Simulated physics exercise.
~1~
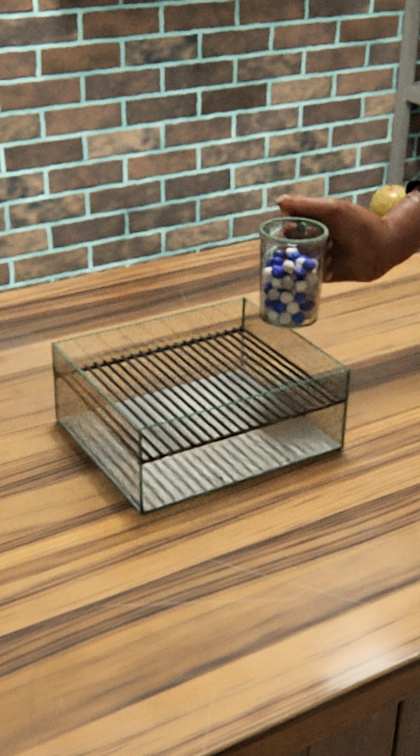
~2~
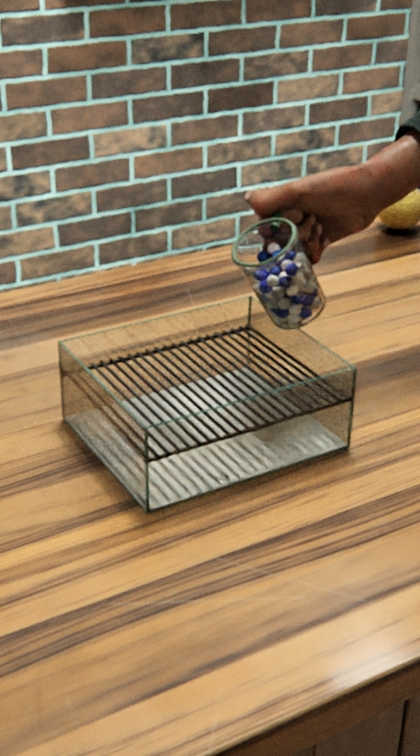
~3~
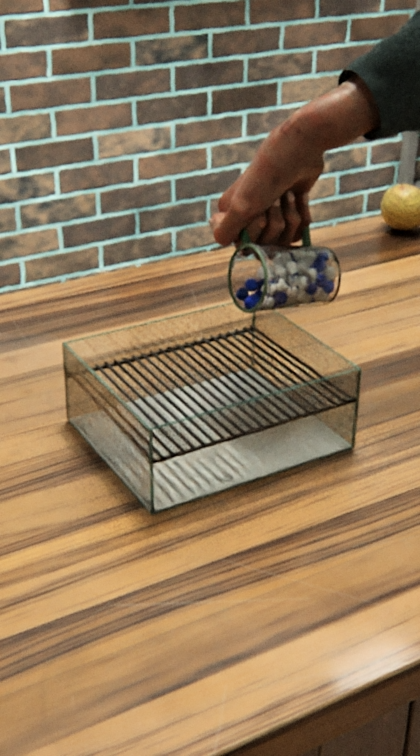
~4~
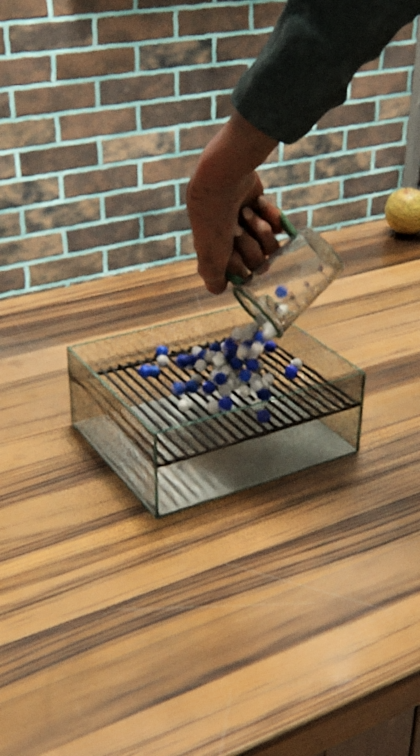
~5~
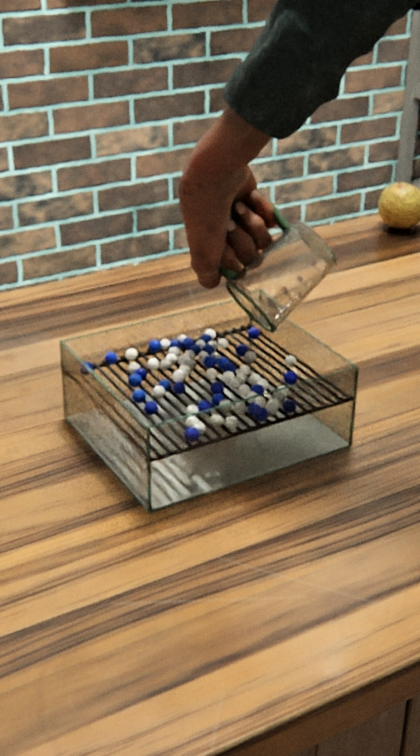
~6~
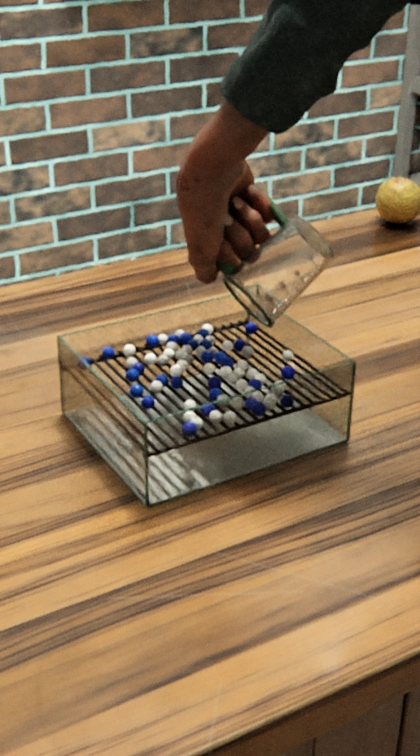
Hand tipping a clear cup of blue and white balls over a wire rack in a glass tray, all staying on top.
